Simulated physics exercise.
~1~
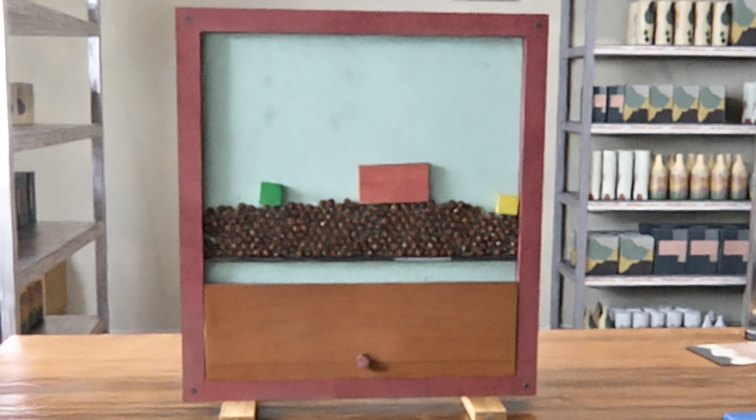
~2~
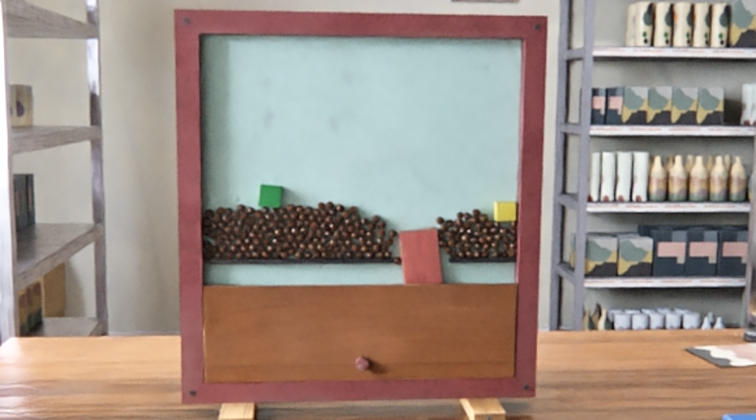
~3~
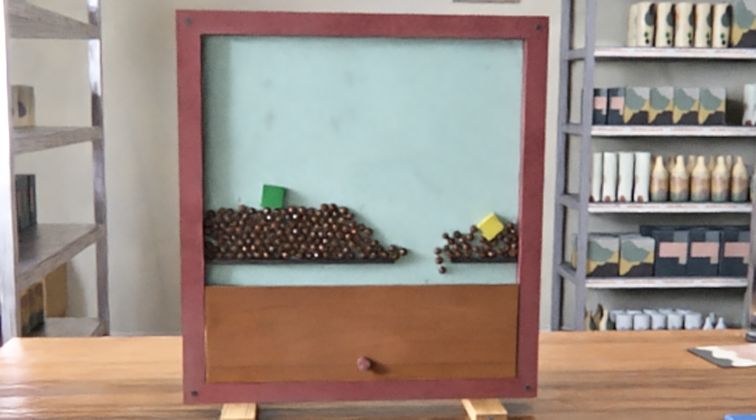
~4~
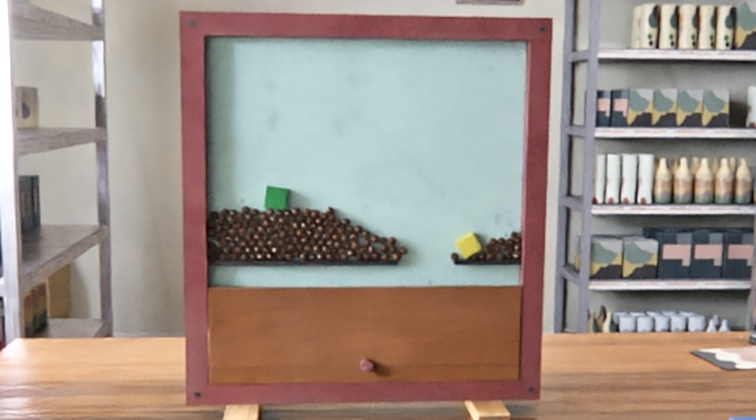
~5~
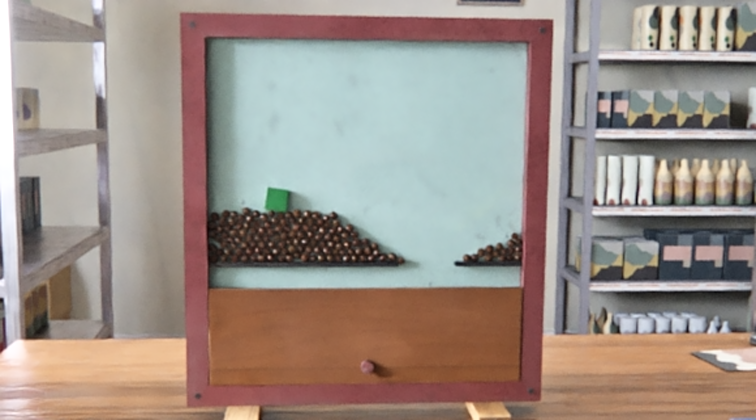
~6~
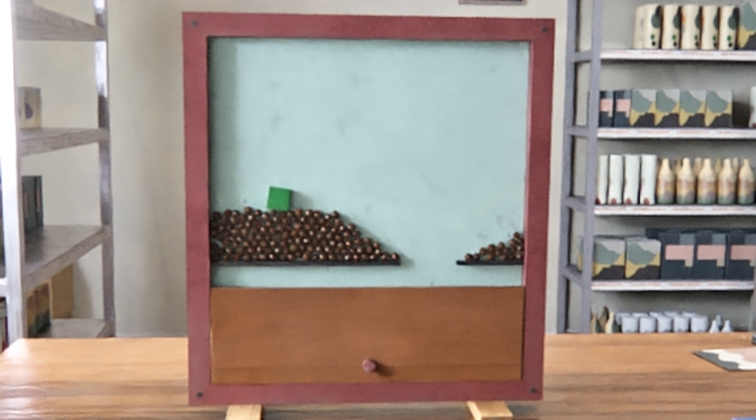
Dark wooden beads drained through a gap in the floor of a red-framed case, and the red block tipped upright and dropped through, then the yellow block slid left and disappeared too, leaving the green block resting on the larger left-hand pile.
